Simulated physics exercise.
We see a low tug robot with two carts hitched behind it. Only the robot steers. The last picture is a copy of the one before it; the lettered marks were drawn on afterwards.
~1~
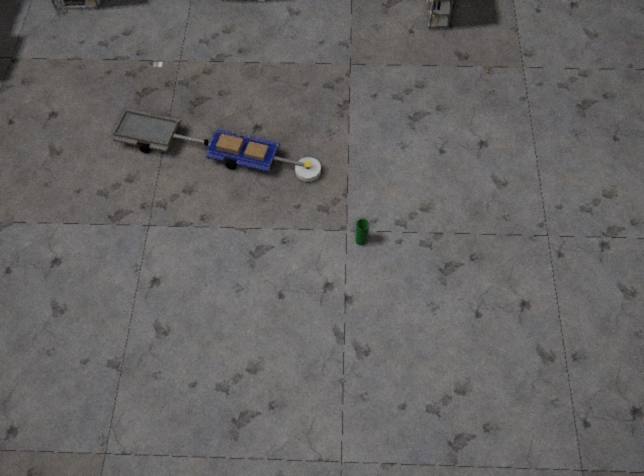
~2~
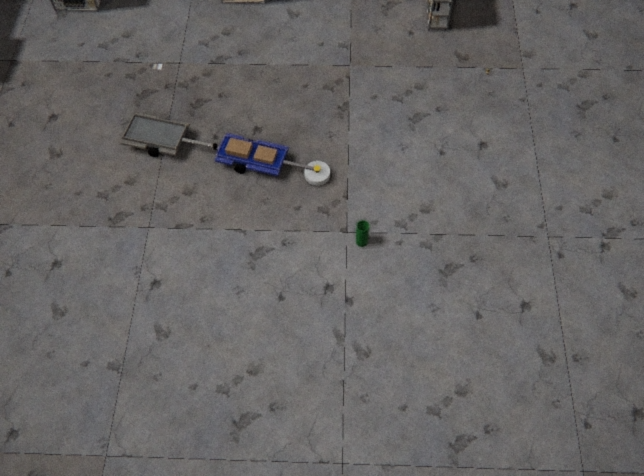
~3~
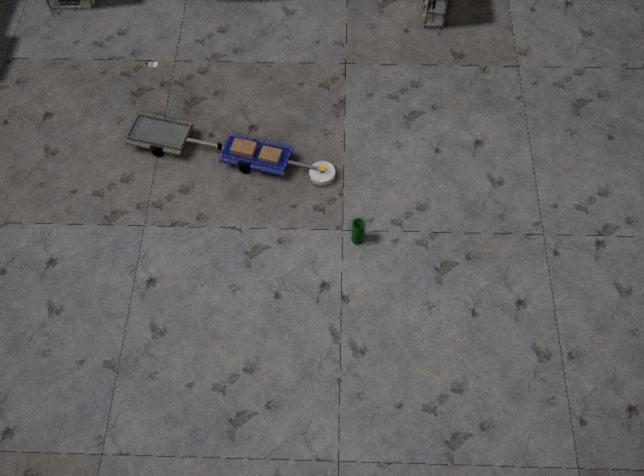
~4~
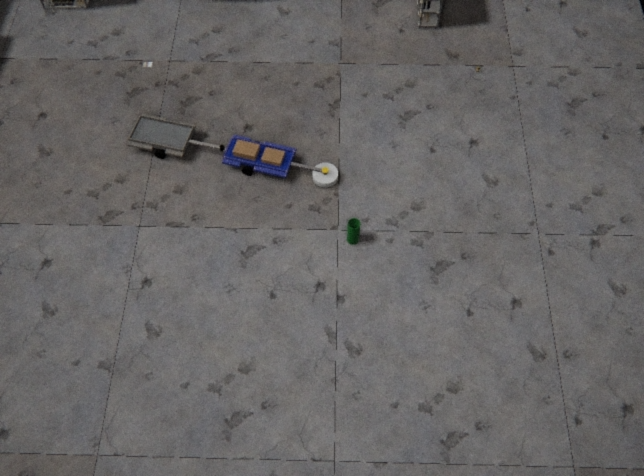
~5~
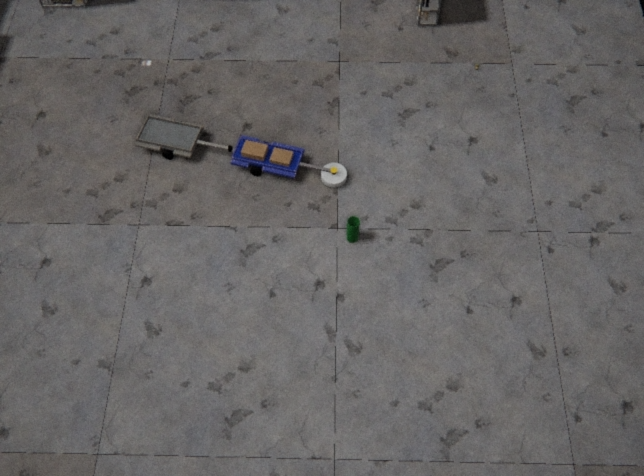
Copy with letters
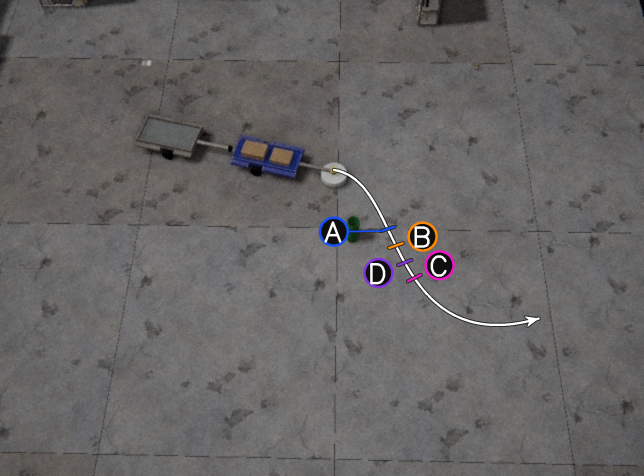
A small round white robot moves slowly to the right across a grey tiled floor, pulling a blue cart carrying two brown boxes and an empty grey cart behind it, while a green post stands below and to the right.
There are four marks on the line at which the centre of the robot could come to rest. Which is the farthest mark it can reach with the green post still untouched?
Mark A.
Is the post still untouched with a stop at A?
For that mark, yes.
On the marked copy, A at (388, 229); B at (396, 246); C at (414, 278); D at (405, 263); the route from (334, 170) via (409, 270) to (539, 318).
Taking A. A third of the way, robot (359, 188), last cart (197, 140).
Two thirds of the way, robot (376, 210), last cart (222, 145).
When it is over, robot (387, 233), last cart (244, 149); nothing has been touched.
As for the rest, B is too far, the post has been hit; C is too far, the post has been hit; D is too far, the post has been hit.
